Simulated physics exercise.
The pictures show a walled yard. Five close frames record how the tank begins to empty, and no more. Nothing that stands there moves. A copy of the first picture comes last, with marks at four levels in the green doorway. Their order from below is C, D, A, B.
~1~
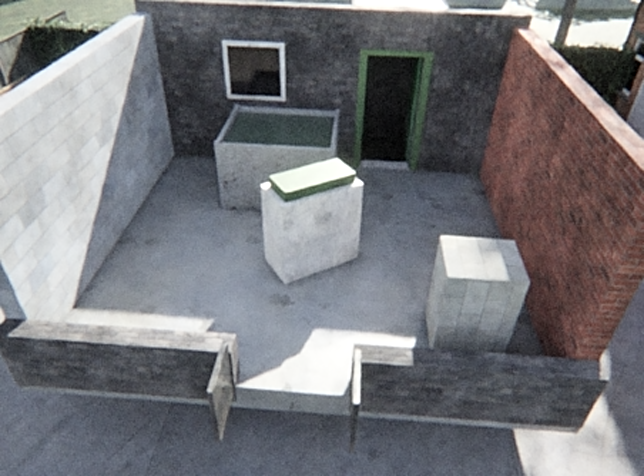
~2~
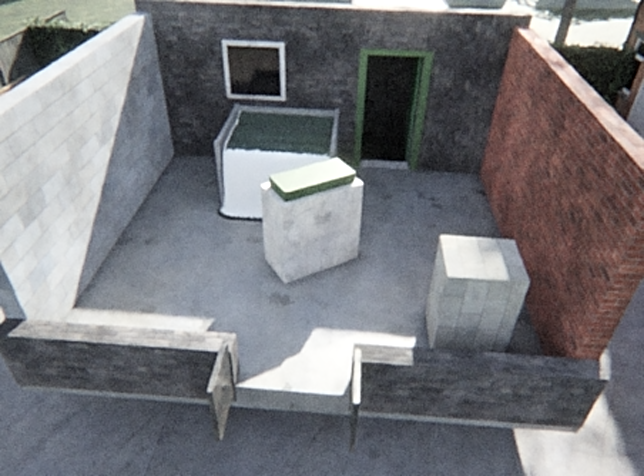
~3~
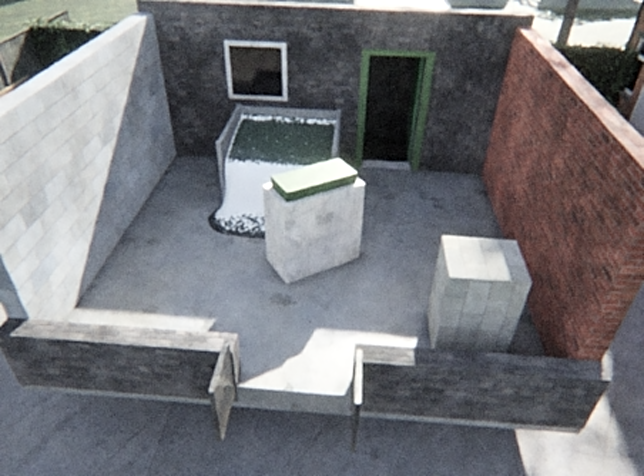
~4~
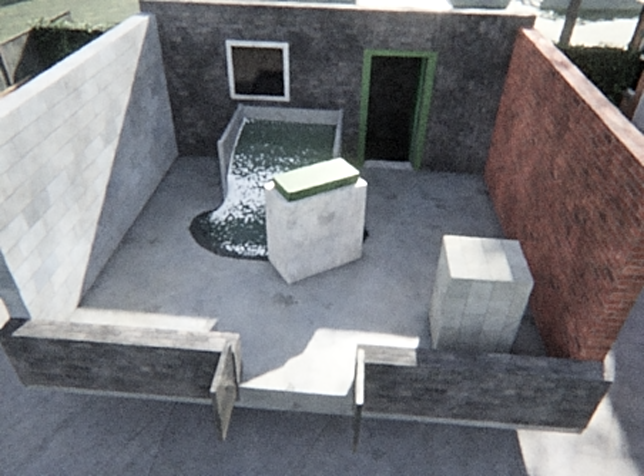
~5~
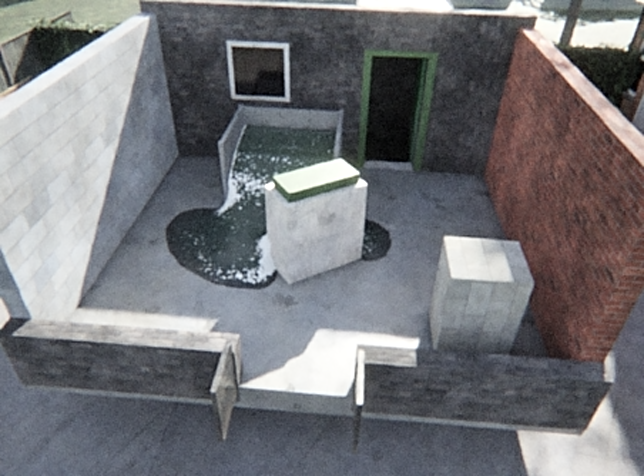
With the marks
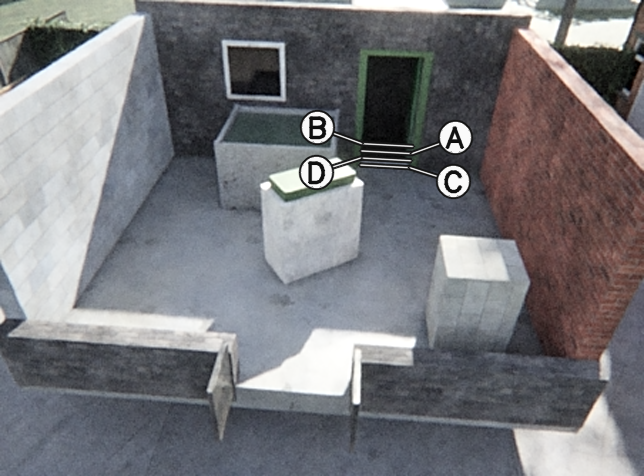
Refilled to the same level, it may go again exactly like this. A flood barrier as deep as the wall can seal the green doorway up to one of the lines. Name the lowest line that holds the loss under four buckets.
The answer is height D.
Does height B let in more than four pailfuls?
No.
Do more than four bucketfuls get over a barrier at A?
No.
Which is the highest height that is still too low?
It is C.
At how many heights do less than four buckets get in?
Three.
In white, A at (386, 152); B at (387, 145); C at (385, 166); D at (385, 159); from the bottom up C, D, A, B.
With A, nothing gets over.
With B, nothing gets over.
With C, about 10 bucketfuls get in.
With D, nothing gets over.
